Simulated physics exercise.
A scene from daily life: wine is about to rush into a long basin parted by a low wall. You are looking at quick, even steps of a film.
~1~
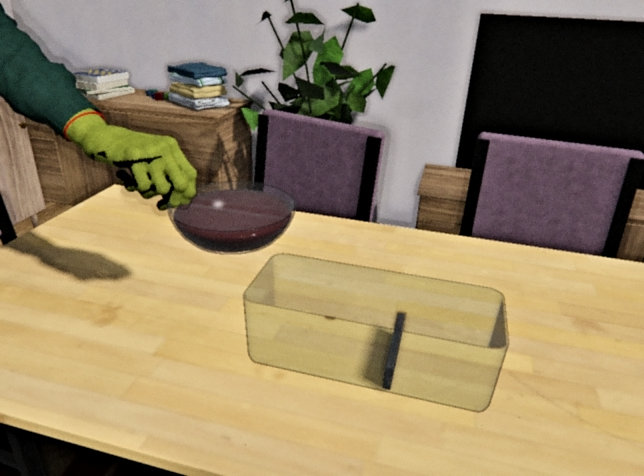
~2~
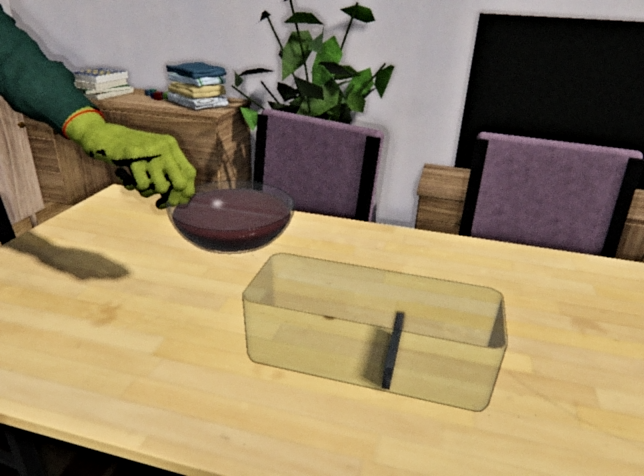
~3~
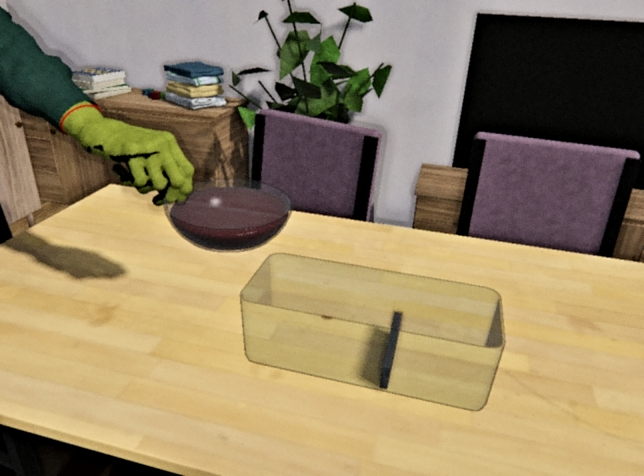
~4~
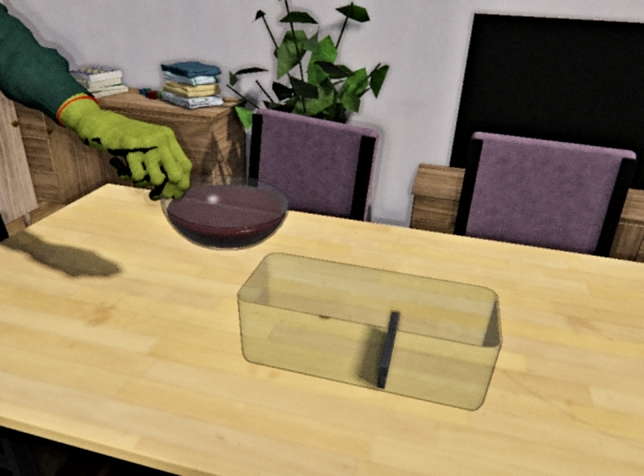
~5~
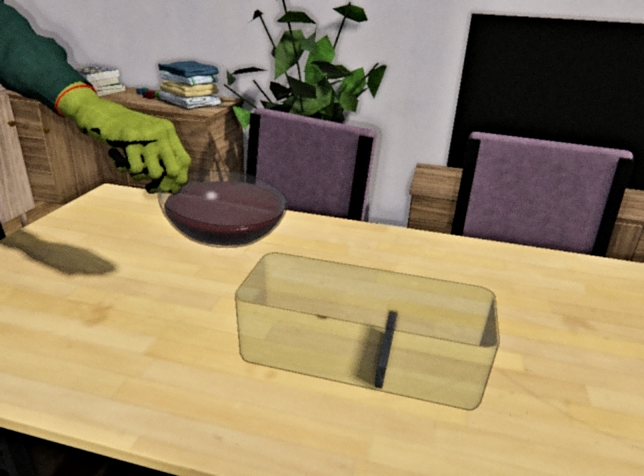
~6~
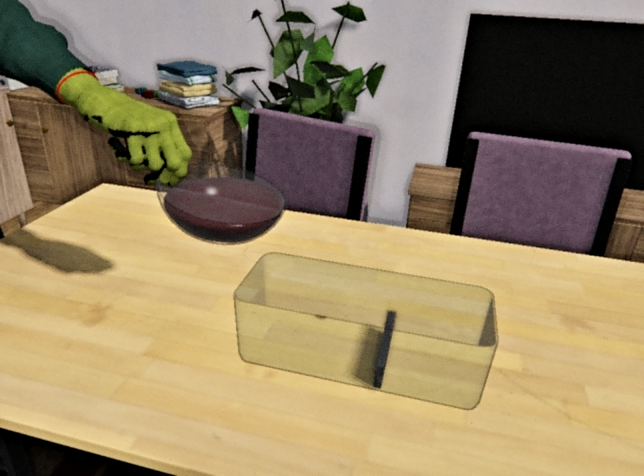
At a wooden dining table, a green-gloved hand slightly tilting a glass bowl of dark red wine near a clear divided basin.
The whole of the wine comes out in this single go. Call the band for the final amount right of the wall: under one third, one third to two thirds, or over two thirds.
Band: Under one third.
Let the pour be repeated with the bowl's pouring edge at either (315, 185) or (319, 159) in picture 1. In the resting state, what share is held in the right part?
First about 50, then 60 per cent.
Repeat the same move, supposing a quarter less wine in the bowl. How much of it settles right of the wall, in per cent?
Roughly 10 in a hundred.
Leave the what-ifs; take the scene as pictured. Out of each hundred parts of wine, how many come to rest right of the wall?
Roughly 10 per cent.
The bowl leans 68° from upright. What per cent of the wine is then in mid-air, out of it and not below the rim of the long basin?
It's about 55 per cent.
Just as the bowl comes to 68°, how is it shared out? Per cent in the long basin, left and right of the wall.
Left side: 15 in a hundred; right side: 0 in a hundred.
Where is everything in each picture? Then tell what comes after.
In the first frame, it leans 0°; its right rim is at (292, 214); the wine meets the walls at (182, 201) and (291, 218); the long basin's rim runs from (259, 275) to (506, 319); the wall's top is at (396, 339).
In the second frame, it leans 0°; its right rim is at (291, 214); the wine meets the walls at (181, 201) and (290, 217).
In the third frame, it leans 2°; its right rim is at (289, 213); the wine meets the walls at (179, 199) and (288, 215).
In the fourth frame, it leans 4°; its right rim is at (286, 213); the wine meets the walls at (176, 195) and (285, 214).
In the fifth frame, it leans 7°; its right rim is at (284, 213); the wine meets the walls at (174, 191) and (283, 212).
In the sixth frame, it leans 11°; its right rim is at (282, 213); the wine meets the walls at (173, 187) and (282, 209).
A moment on, the bowl is tipped part way and 34 per cent is still to pour, 13 is left of the wall and 0 right of it.
Next, the bowl is tipped on its side and 0 per cent is still to pour, 86 is left of the wall and 6 right of it.
Then the bowl is tipped on its side and 0 per cent is still to pour, 85 is left of the wall and 9 right of it.
Later the bowl is tipped on its side and 0 per cent is still to pour, 85 is left of the wall and 10 right of it.
In the end 85 per cent lies left of the wall, 10 right of it and 5 outside.
